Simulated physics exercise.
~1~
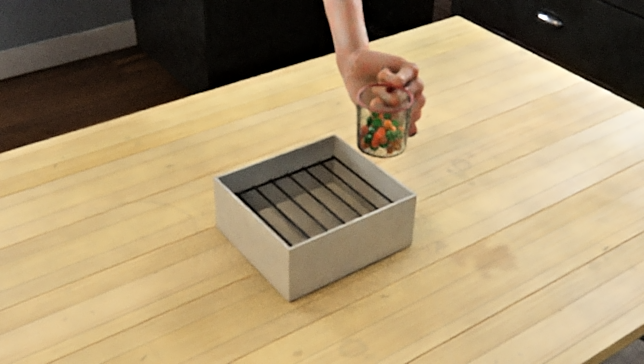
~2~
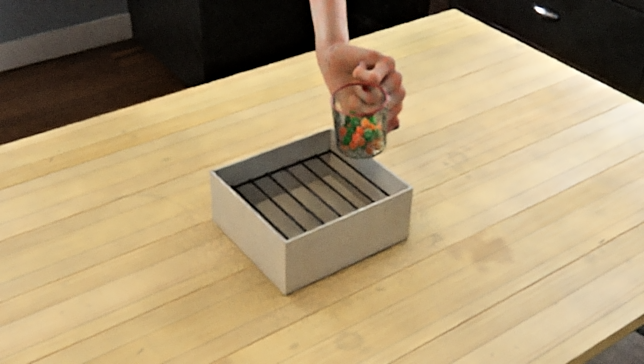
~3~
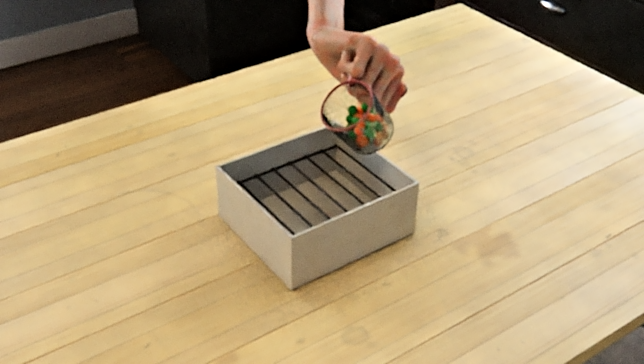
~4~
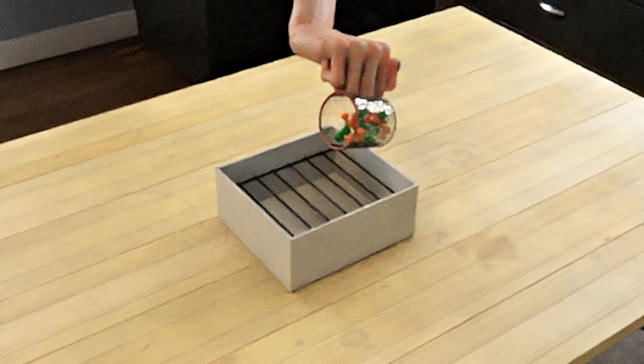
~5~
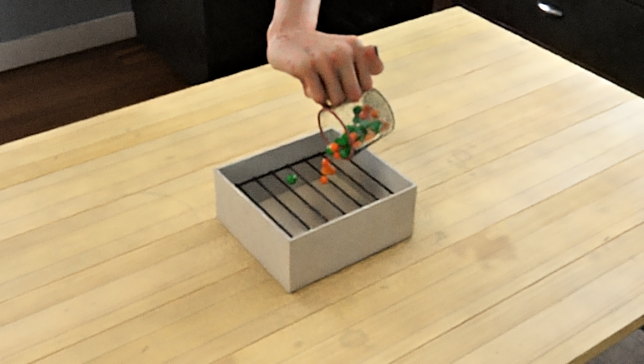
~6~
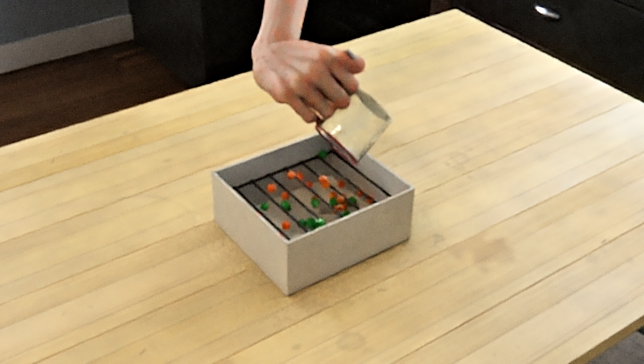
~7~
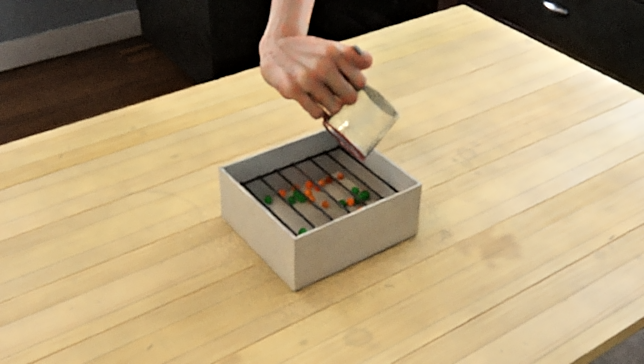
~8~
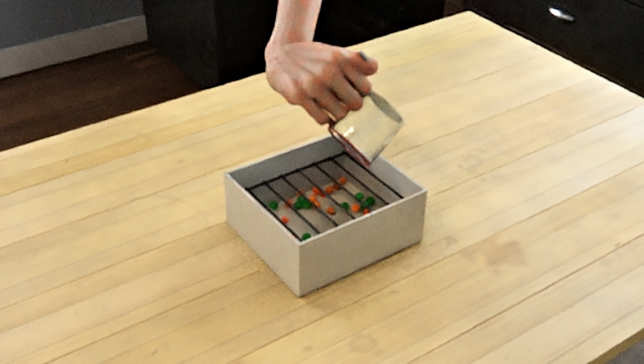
Hand tipping a clear cup of orange and green pieces over a wire rack, all of them dropping through into the box.
